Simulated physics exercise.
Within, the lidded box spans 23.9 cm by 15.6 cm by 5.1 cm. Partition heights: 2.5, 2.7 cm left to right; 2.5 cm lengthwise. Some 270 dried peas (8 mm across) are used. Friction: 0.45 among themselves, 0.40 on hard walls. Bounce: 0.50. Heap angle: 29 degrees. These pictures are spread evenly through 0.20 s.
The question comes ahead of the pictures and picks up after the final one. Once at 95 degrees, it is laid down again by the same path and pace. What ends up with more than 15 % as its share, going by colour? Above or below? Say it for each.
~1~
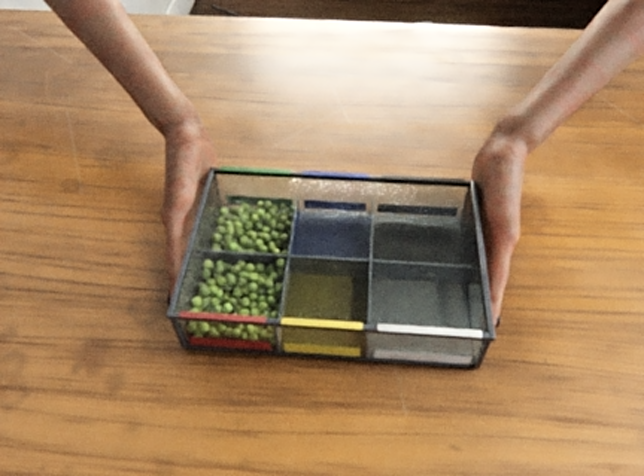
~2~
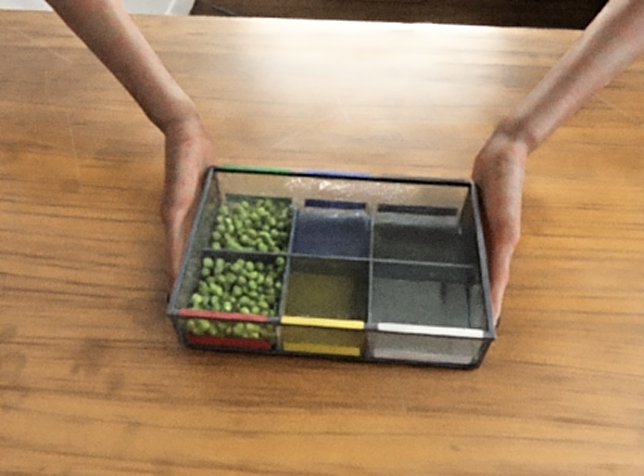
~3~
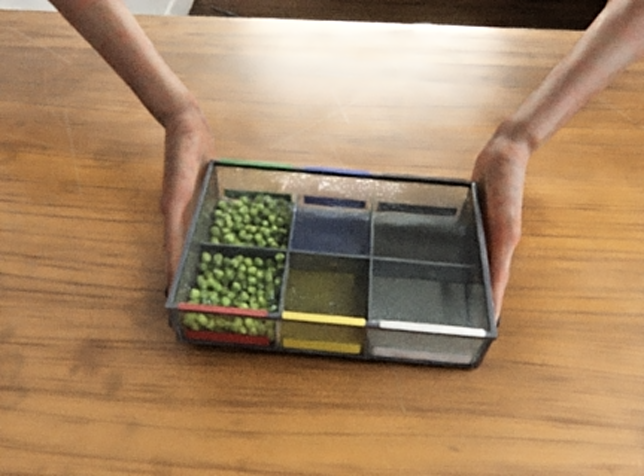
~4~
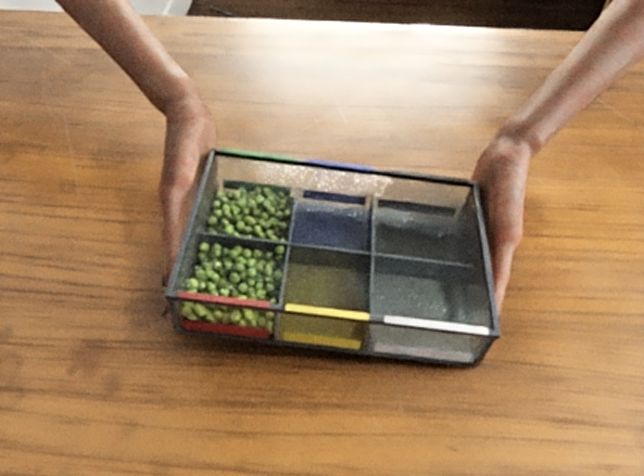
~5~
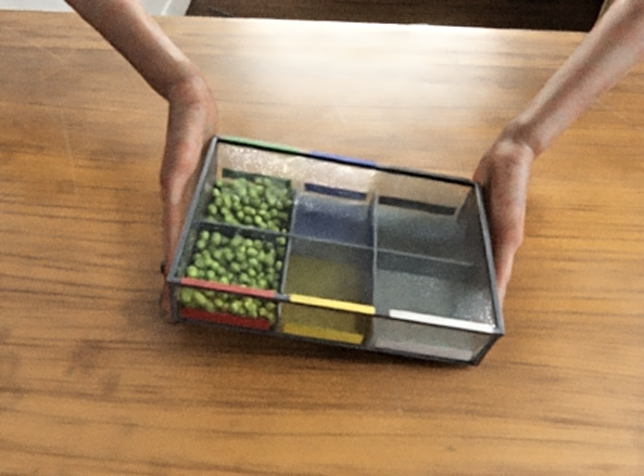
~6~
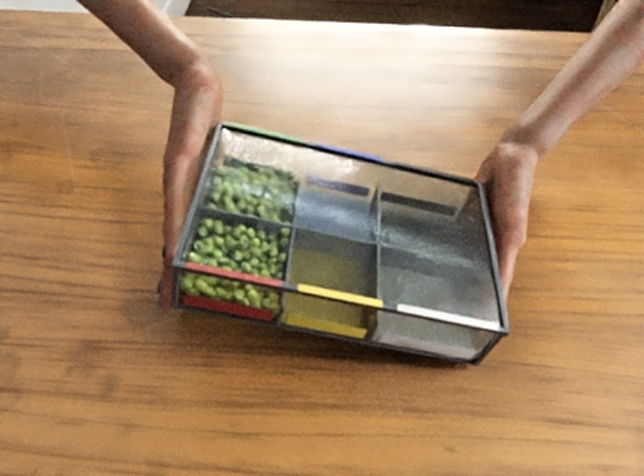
Red: Below, blue: Below, green: Below, yellow: Below, white: Above, black: Above.
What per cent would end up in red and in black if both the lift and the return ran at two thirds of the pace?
Then: Red 5; black 70.
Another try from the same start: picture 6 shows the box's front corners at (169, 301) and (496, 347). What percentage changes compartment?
Estimate: Near 85 %.
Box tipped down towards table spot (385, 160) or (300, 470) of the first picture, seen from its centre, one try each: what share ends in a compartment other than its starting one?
Near 60 and 40 per cent, in that order.
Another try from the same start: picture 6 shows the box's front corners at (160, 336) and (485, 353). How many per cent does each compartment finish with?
It comes out as red at 90 percent, blue at 0 percent, green at 5 percent, yellow at 5 percent, white at 0 percent and black at 0 percent.
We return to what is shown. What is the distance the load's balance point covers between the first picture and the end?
16.0 cm.
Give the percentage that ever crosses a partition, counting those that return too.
That share comes to about 95 per cent.
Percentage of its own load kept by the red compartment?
I'd estimate about 0 %.
Then, 0.93 s after the last picture, tilt 95 degrees; red 35 %, blue 10 %, green 30 %, yellow 10 %, white 5 %, black 15 %.
Then, 1.55 s after the last picture, tilt 43 degrees; green 5 %, white 20 %, black 70 %.
Then, 2.22 s after the last picture, tilt 0 degrees; green 5 %, white 20 %, black 70 %.
In the end, red 0 %, blue 0 %, green 5 %, yellow 0 %, white 20 %, black 70 %.
